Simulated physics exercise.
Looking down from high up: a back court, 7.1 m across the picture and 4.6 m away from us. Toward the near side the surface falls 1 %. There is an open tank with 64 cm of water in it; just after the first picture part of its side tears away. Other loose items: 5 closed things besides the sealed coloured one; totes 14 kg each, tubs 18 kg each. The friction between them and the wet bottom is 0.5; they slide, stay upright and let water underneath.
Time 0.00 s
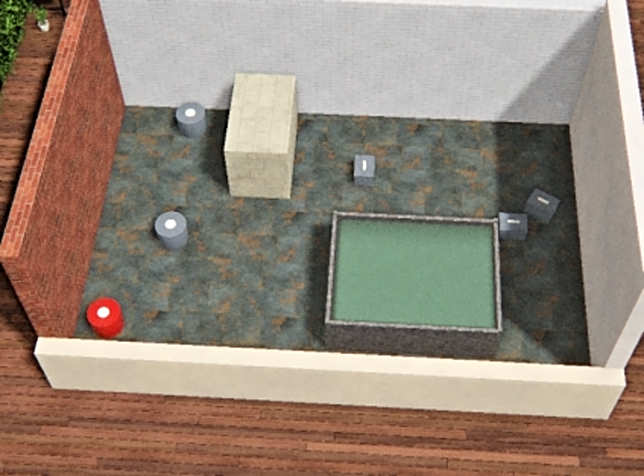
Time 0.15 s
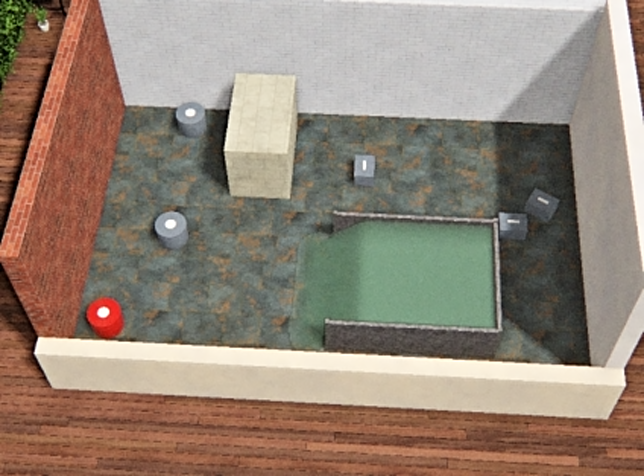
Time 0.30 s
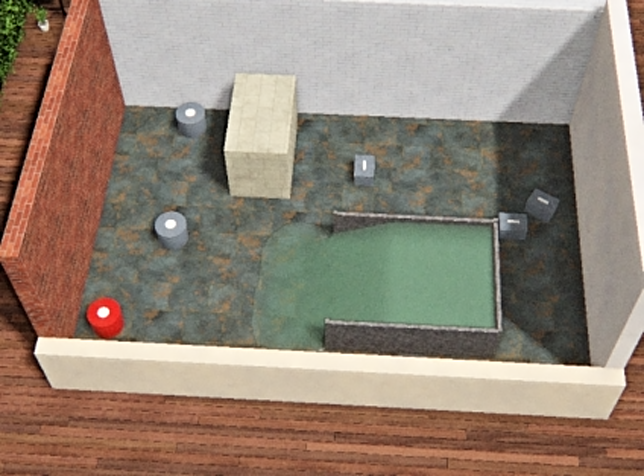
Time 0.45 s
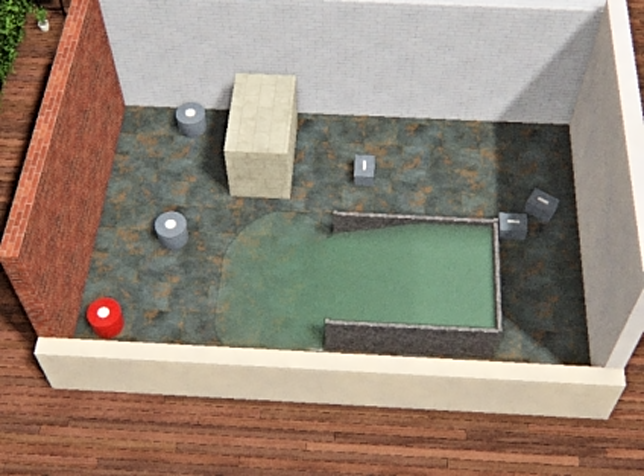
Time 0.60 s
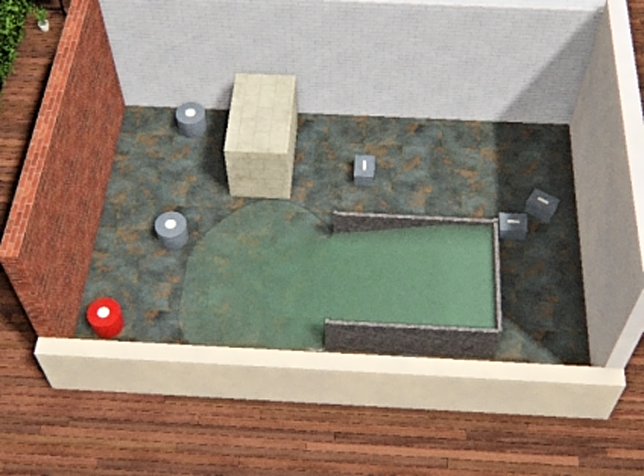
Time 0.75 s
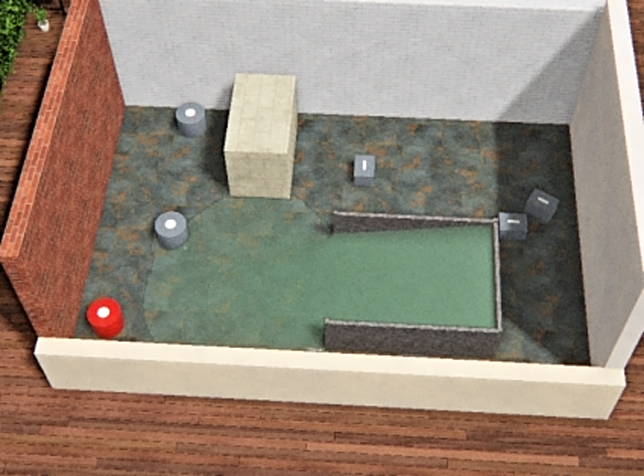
We see a walled court from above with a tank of greenish water; its left side opens, and the water spreads leftward across the floor toward the gray and red tubs, while the tubs and boxes stay still.
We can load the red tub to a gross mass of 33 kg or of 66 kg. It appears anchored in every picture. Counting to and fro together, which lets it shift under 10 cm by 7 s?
Outcome: Neither.
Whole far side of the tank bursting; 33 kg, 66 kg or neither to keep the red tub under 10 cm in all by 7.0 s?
In that case the lighter mass suffices.
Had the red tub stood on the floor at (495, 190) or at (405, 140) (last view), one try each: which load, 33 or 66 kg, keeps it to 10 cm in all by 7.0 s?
Try 1: Lesser mass sufficient. Try 2: Lesser mass sufficient.
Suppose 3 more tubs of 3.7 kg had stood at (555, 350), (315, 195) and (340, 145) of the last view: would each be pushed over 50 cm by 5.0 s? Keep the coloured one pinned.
Taking them one by one: Below the mark; below the mark; below the mark.
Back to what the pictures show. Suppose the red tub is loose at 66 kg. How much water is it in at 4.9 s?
Around 13 cm.
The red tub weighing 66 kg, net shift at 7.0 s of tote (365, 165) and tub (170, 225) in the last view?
In that order: 0 cm, 250 cm.
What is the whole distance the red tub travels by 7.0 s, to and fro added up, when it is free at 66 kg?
About 40 cm.
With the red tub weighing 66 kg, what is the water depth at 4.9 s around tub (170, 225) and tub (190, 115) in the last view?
Depth approx. 27 cm / 26 cm.
After 1.4 s the red tub would be 4 cm from its start with 33 kg and 0 cm from its start with 66 kg; 11 cm of water round it then.
After 3.1 s the red tub would be 99 cm from its start with 33 kg and 26 cm from its start with 66 kg; 30 cm of water round it then.
After 4.9 s the red tub would be 166 cm from its start with 33 kg and 34 cm from its start with 66 kg; 13 cm of water round it then.
After 7.0 s the red tub would be 166 cm from its start with 33 kg and 34 cm from its start with 66 kg; 15 cm of water round it then.
